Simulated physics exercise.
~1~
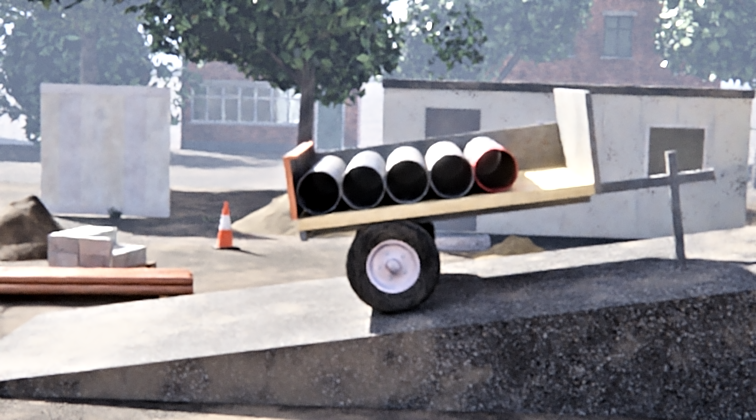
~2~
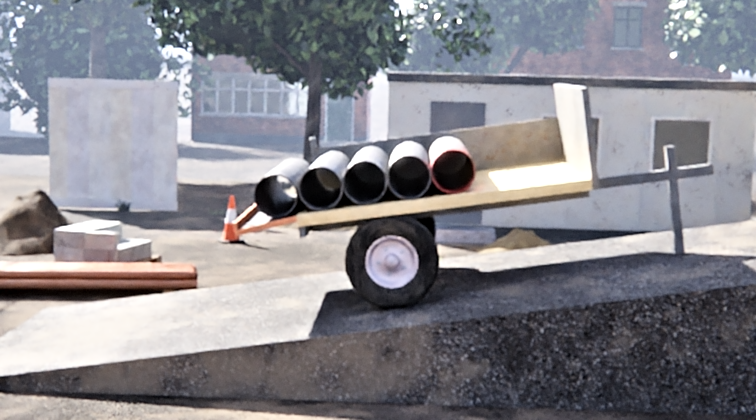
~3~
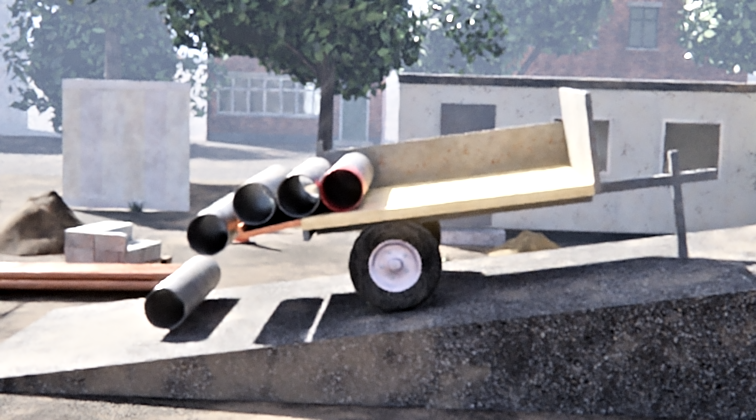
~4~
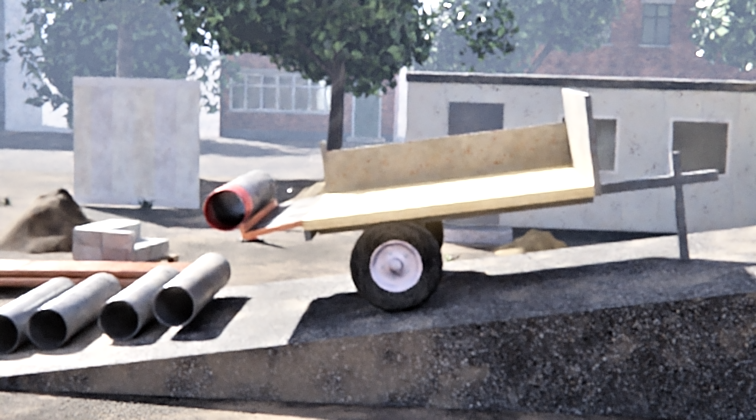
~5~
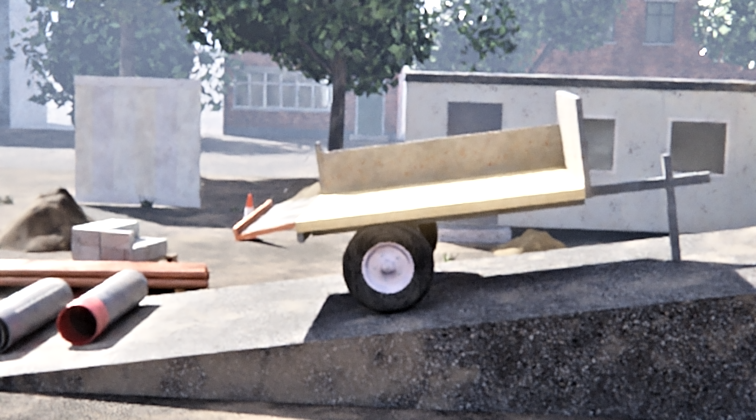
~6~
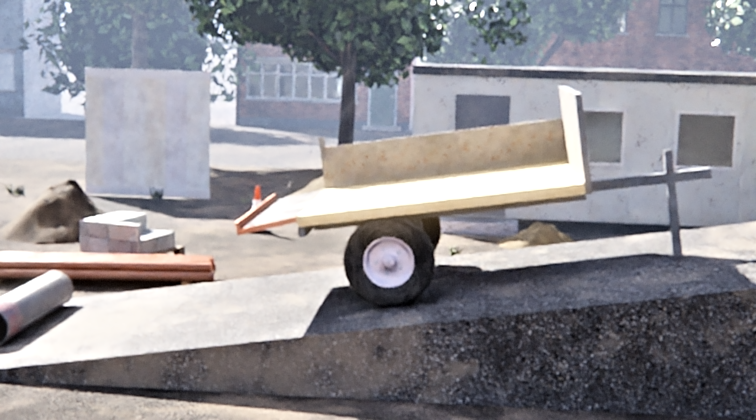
Five pipes rolling left off a sloping trailer as its tailgate drops, the red one last, leaving the bed empty.
